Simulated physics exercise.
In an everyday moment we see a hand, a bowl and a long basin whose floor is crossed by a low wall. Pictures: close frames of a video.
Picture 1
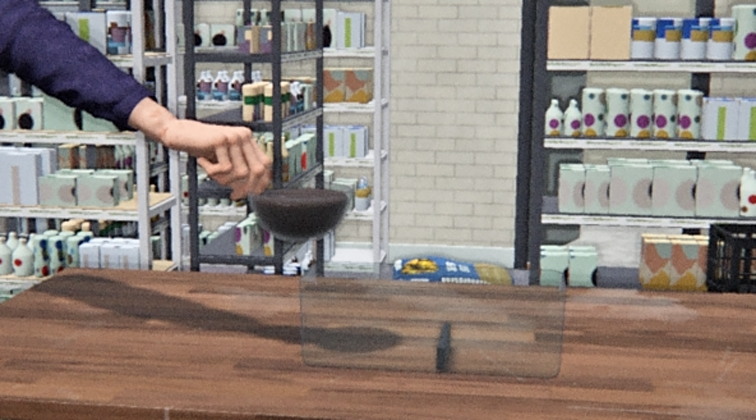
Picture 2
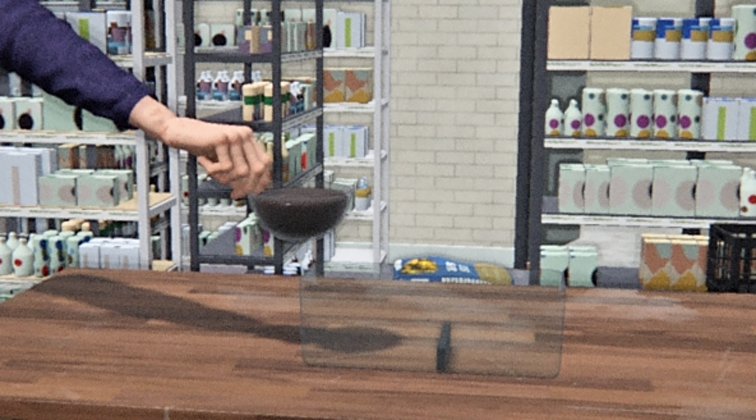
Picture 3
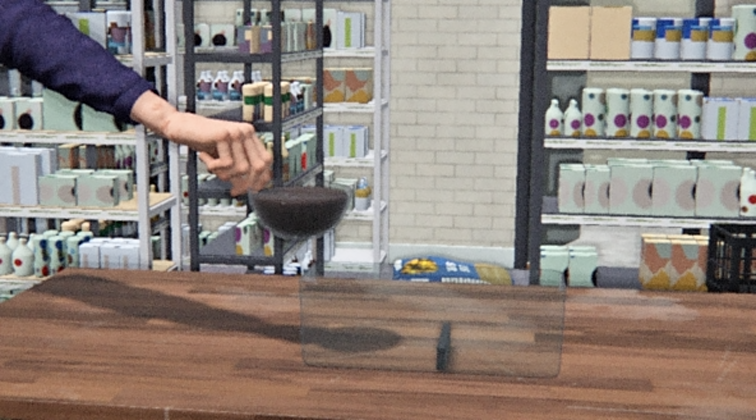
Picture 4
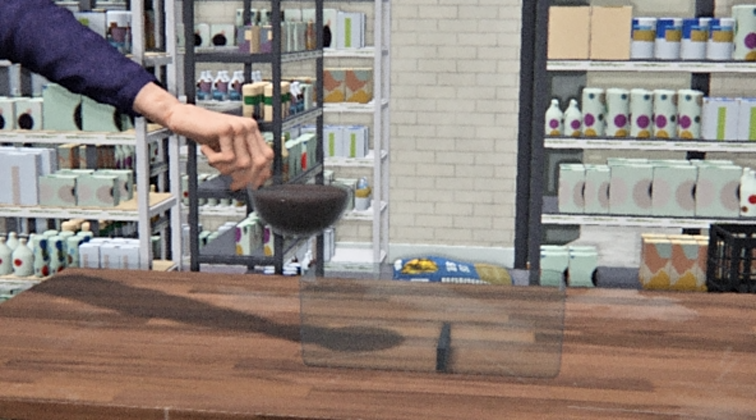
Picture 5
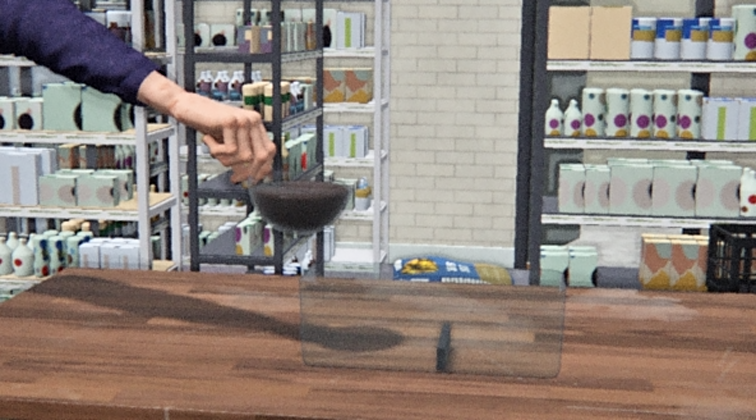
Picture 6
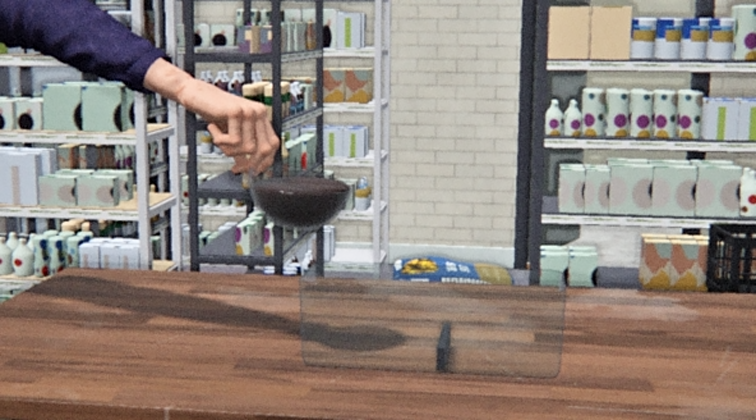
In a shop with stocked shelves and a pale brick wall, a level, unmoving view looks across a brown wooden counter. A hand in a dark purple sleeve, at left, holds a clear bowl of dark coffee above a long transparent basin with a low dark wall across its floor. The hand rises slightly and gradually tilts the bowl to the right, while the basin stays still.
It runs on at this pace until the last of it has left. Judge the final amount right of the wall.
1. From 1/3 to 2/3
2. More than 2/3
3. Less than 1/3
3.
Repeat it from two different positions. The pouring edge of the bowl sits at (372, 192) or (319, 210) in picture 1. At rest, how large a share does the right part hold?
First about 60, then 20 per cent.
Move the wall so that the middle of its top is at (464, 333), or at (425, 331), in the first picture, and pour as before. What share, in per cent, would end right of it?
10 % then 50 %, approximately.
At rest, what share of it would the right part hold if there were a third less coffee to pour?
Result: Around 5 per cent.
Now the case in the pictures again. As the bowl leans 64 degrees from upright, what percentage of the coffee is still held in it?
It works out to close to 45 percent.
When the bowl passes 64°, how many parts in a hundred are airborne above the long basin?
Near 40 %.
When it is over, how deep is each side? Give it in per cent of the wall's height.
The left reads 70 in a hundred and the right 20 in a hundred.
A moment on, the bowl is tipped part way and 43 per cent is still to pour, 19 is left of the wall and 0 right of it.
Next, the bowl is tipped on its side and 2 per cent is still to pour, 76 is left of the wall and 10 right of it.
Then the bowl is tipped on its side and 0 per cent is still to pour, 87 is left of the wall and 12 right of it.
Later the bowl is tipped on its side and 0 per cent is still to pour, 81 is left of the wall and 19 right of it.
In the end 80 per cent lies left of the wall, 20 right of it and 1 outside.
